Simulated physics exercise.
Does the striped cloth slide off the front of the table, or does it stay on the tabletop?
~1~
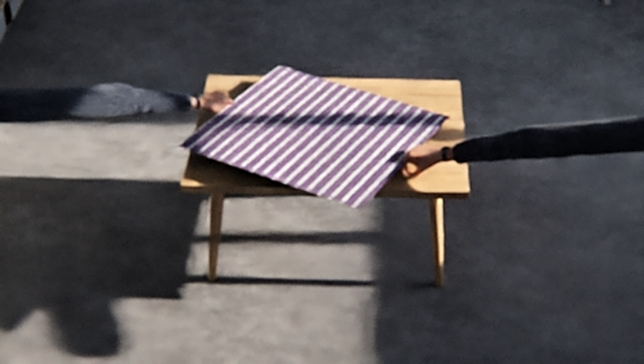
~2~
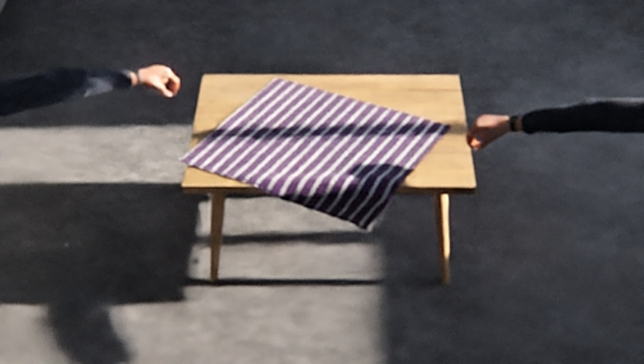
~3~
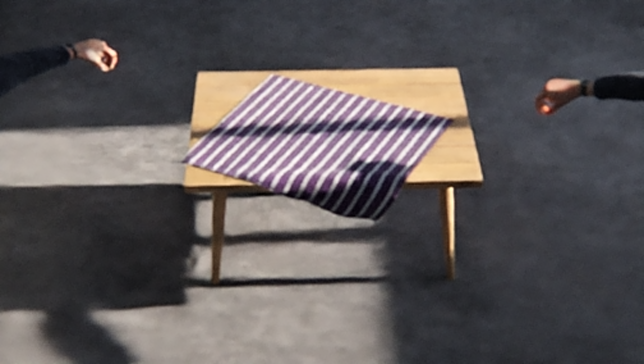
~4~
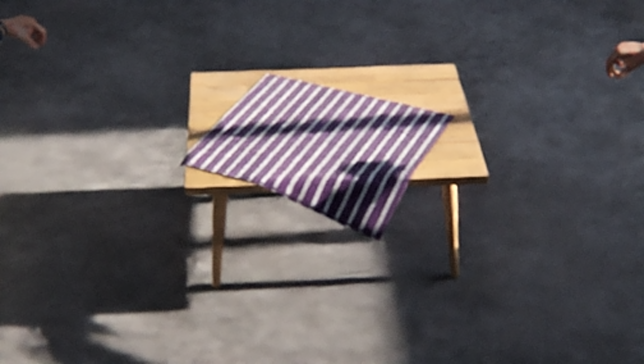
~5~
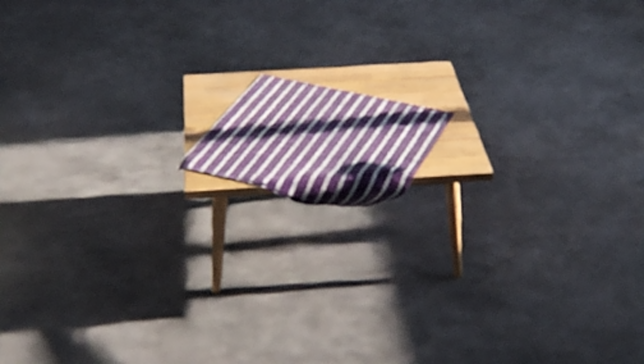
The striped cloth stays on the table, with most of it still lying on the top and only its front part hanging past the edge.
